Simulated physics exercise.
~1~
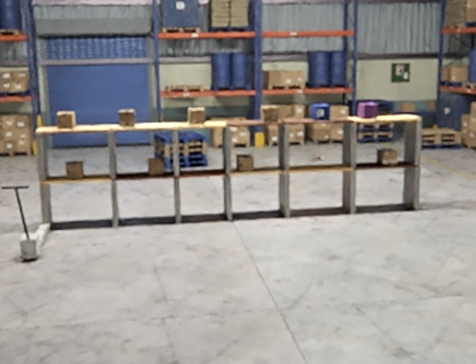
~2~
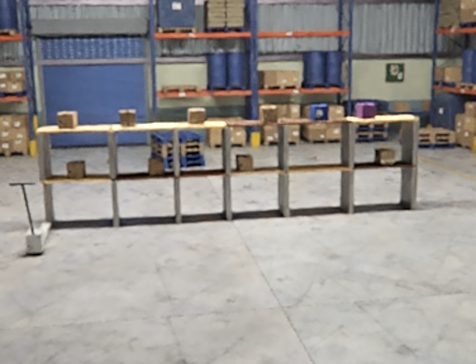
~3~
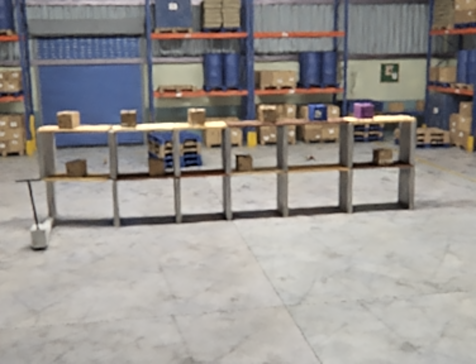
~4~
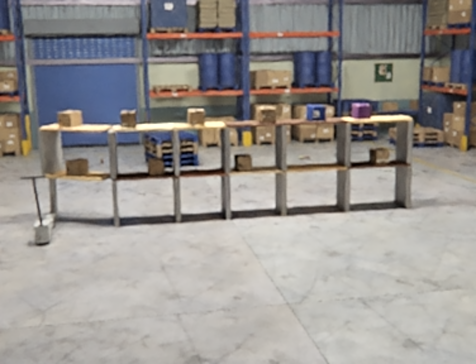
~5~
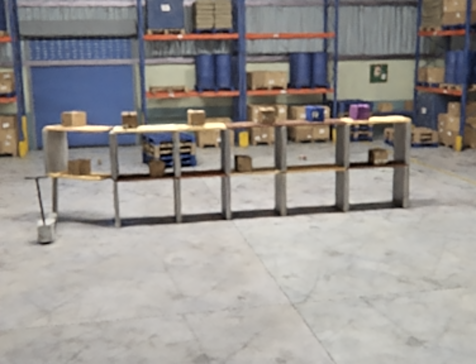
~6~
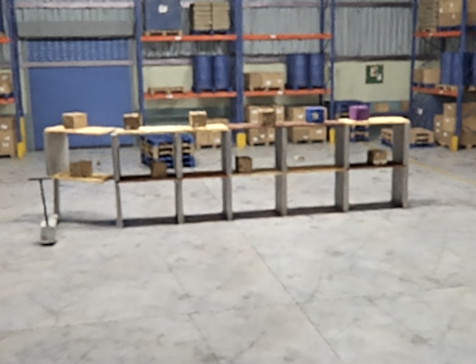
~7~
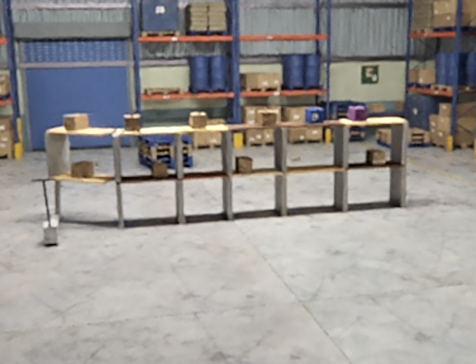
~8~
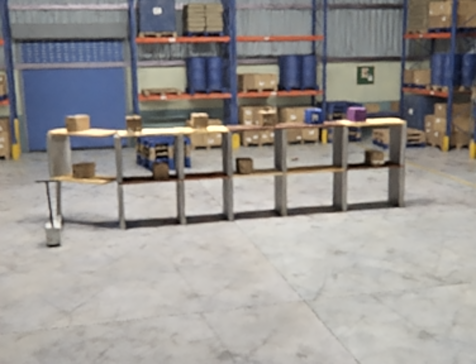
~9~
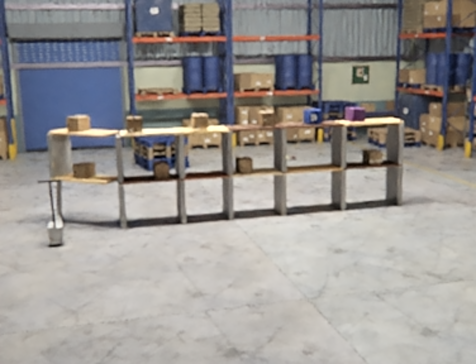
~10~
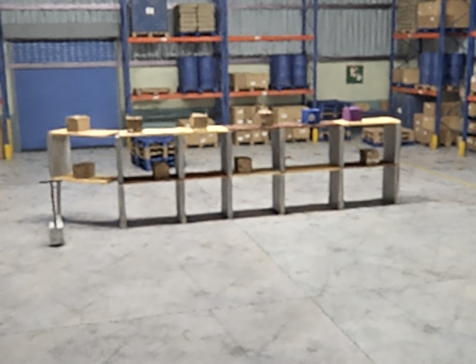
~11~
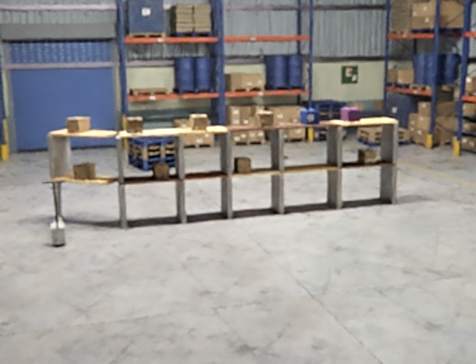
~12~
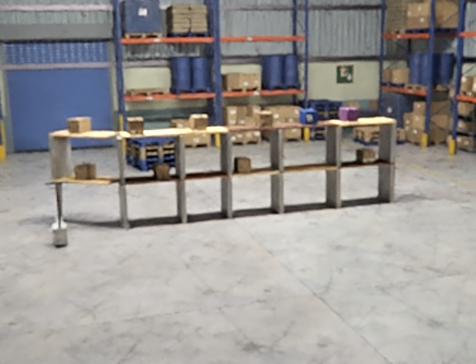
Long two-tier shelf of boards and cartons standing in a warehouse as a low jack edges in at its left end, nothing falling.
